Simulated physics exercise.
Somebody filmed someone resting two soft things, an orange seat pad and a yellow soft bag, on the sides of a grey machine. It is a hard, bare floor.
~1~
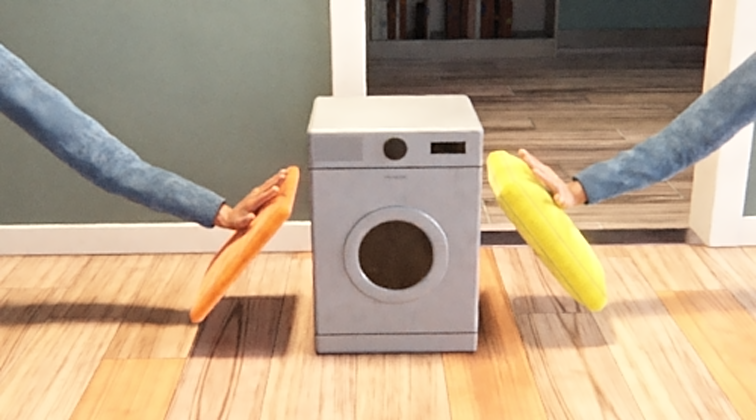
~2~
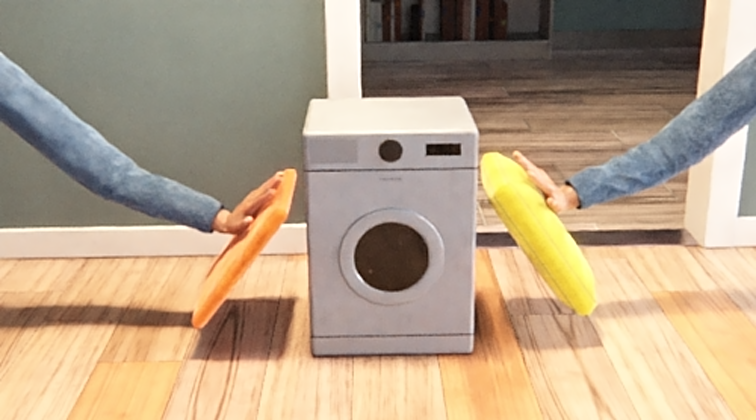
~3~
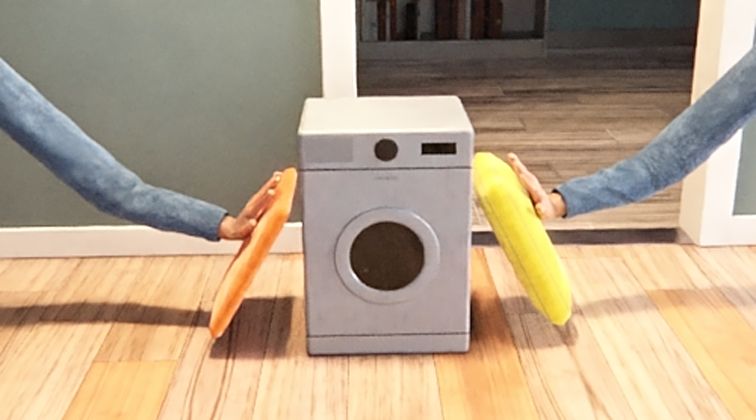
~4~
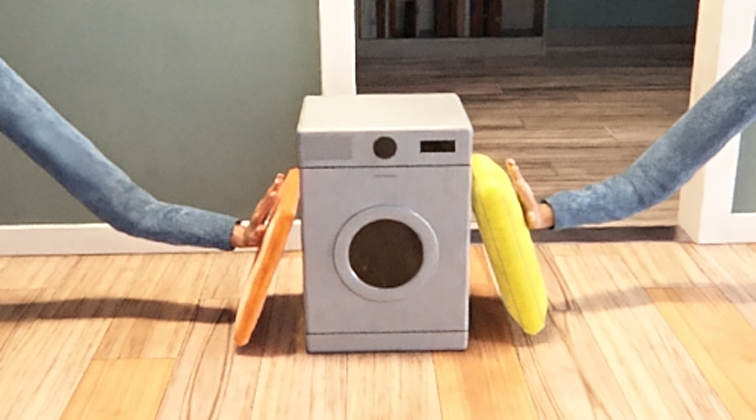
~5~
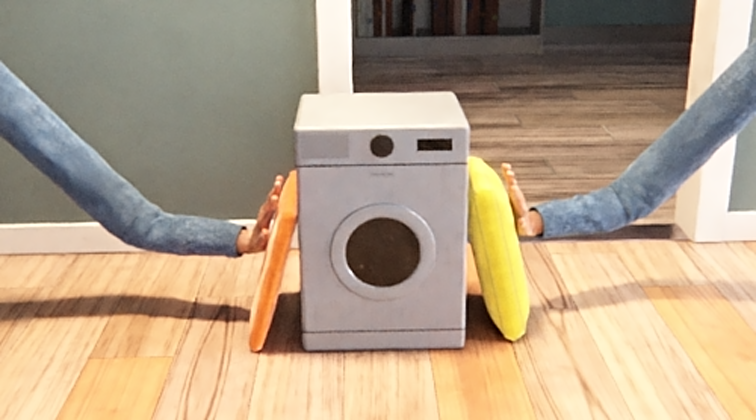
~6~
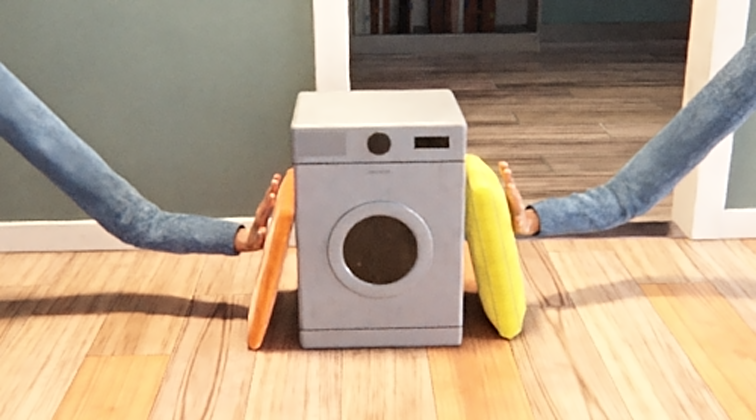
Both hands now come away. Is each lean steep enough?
Outcome: The orange seat pad holds its lean and the yellow soft bag remains propped up.
Then, 0.20 s after the last picture, seat pad leaning near (275, 256); soft bag leaning near (489, 246).
At rest, seat pad leaning near (275, 256); soft bag leaning near (489, 245). The orange seat pad remains propped up and the yellow soft bag keeps leaning.
